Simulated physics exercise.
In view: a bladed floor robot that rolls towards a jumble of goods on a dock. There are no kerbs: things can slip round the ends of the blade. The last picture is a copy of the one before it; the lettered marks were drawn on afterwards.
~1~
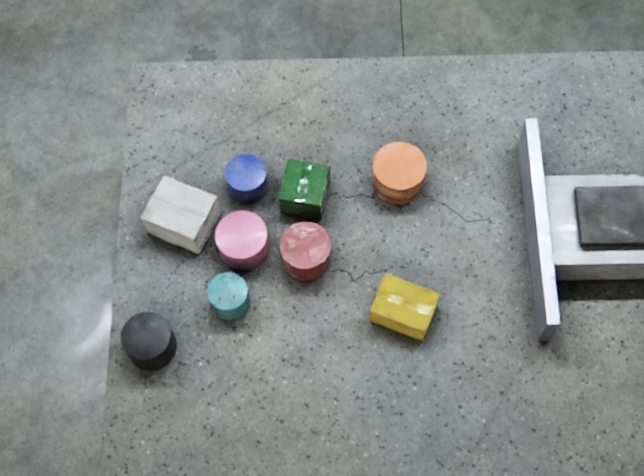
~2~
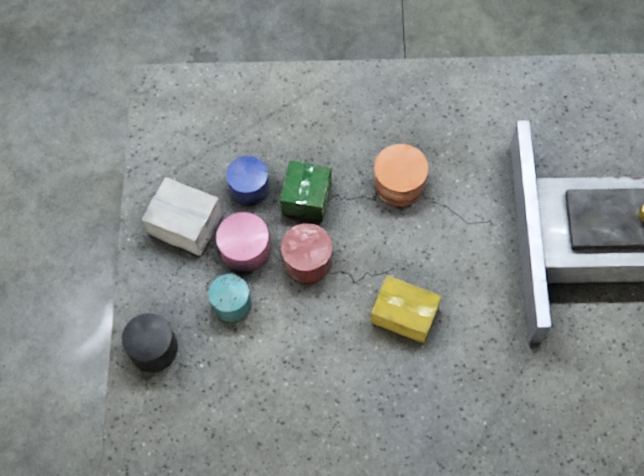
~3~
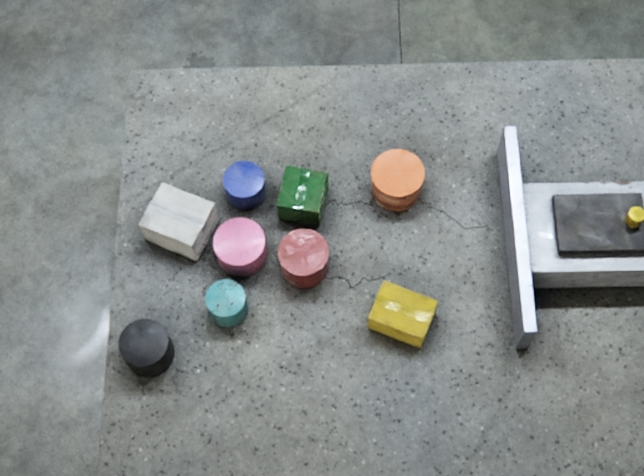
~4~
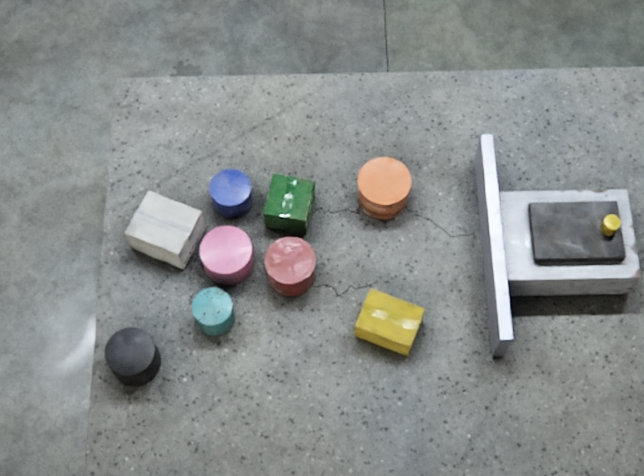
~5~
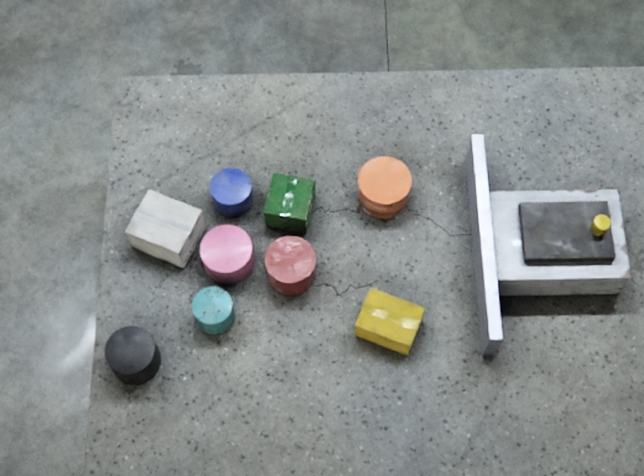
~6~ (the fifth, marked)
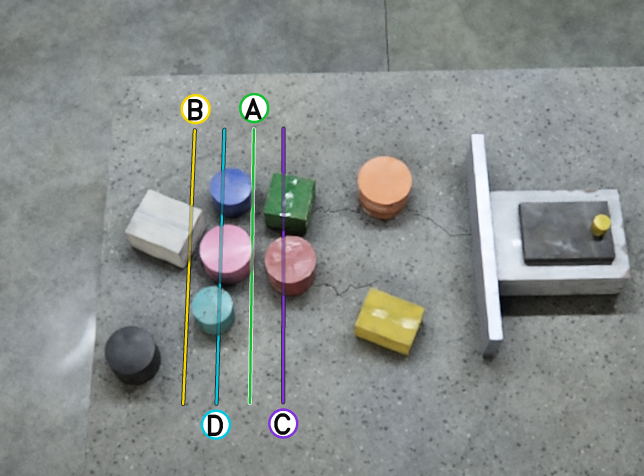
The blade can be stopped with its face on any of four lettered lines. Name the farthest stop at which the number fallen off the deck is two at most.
At B, and not beyond.
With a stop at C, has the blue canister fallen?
By then, no.
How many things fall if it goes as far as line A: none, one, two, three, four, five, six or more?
In all, none.
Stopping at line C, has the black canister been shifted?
No.
On the marked copy, A at (252, 258); B at (189, 259); C at (283, 257); D at (221, 258).
With B. Early on, robot (452, 233); yellow box (345, 335); orange pail (343, 189).
Further on, robot (344, 235); white box (149, 231); blue canister (184, 195).
At the end, robot (261, 236); white box over the edge; black canister (98, 356); one fallen.
As for the rest, A is within the limit but short; C is within the limit but short; D is within the limit but short.
